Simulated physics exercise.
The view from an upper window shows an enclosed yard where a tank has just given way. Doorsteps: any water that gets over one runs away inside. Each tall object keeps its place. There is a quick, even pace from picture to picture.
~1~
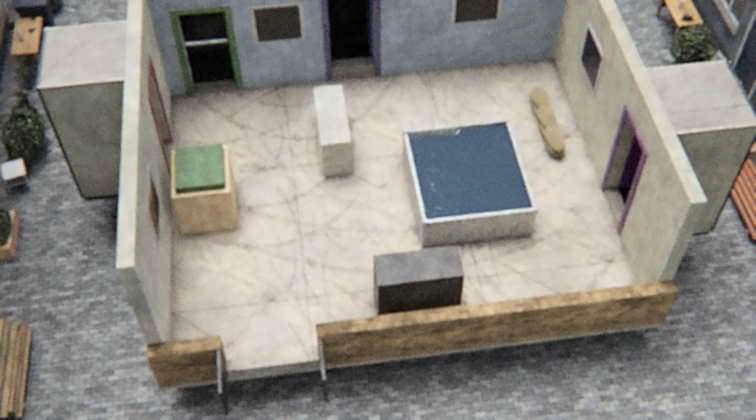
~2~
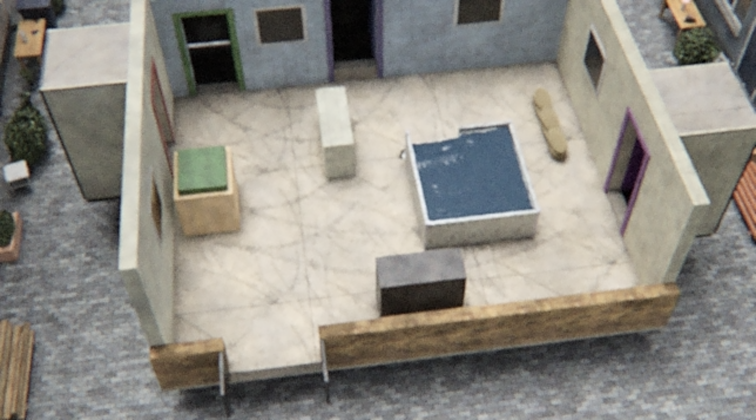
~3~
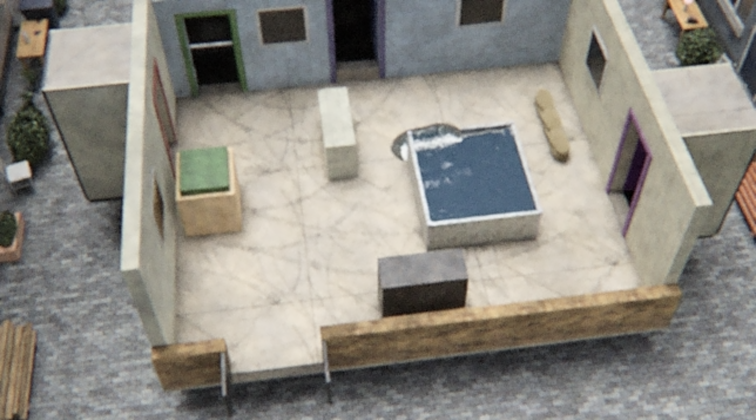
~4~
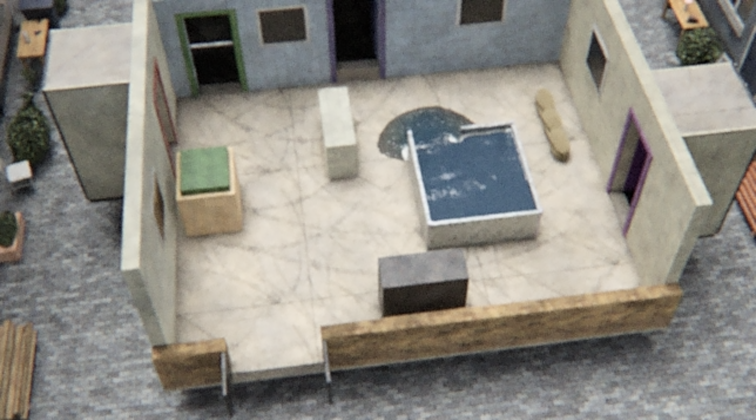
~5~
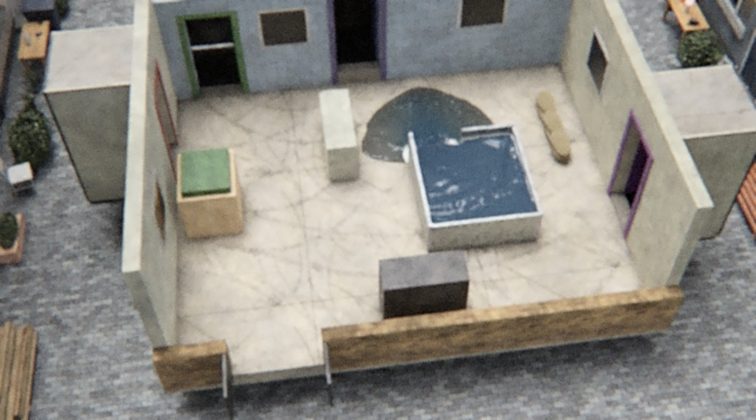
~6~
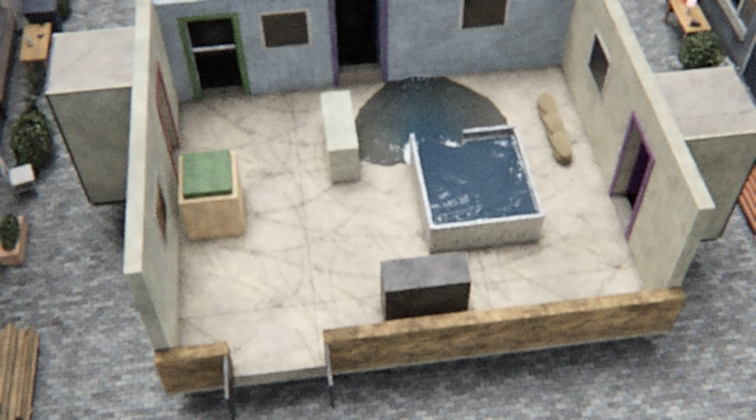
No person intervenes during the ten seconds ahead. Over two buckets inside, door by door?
The purple door does not go over two buckets. The green door goes over two buckets. The blue door does not go over two buckets. The red door goes over two buckets.
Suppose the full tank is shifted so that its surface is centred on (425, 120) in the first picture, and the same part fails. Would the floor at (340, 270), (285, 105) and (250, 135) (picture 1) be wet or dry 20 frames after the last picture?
Spared, hit, hit.
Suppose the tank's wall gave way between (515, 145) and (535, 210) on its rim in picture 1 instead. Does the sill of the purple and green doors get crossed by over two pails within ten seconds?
Looking at both, the purple one exceeds the mark while the green one falls short.
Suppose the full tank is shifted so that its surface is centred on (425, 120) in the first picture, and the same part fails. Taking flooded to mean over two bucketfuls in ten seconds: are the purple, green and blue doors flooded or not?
So the purple one comes in lower, while the green one tops the limit and the blue one tops the limit.
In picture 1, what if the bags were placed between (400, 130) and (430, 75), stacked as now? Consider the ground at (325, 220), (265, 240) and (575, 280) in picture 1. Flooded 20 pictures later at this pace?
The three points come out untouched, untouched and untouched.
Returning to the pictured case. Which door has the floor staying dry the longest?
Last comes the one in purple.
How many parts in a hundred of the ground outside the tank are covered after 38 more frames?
Roughly 65 percent.
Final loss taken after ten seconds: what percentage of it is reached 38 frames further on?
By my reckoning, 40 %.
A moment on, water covers 15 % of the floor; the purple door not reached, the green door not reached, the blue door wet at the sill, nothing in, the red door not reached.
Next, water covers 25 % of the floor; the purple door not reached, the green door wet at the sill, nothing in, the blue door wet at the sill, nothing in, the red door not reached.
Then, water covers 40 % of the floor; the purple door not reached, the green door wet at the sill, nothing in, the blue door wet at the sill, nothing in, the red door under two buckets in.
Later, water covers 65 % of the floor; the purple door wet at the sill, nothing in, the green door under two buckets in, the blue door wet at the sill, nothing in, the red door over two buckets in.
In the end, water covers 85 % of the floor; the purple door wet at the sill, nothing in, the green door over two buckets in, the blue door wet at the sill, nothing in, the red door far over two buckets in.
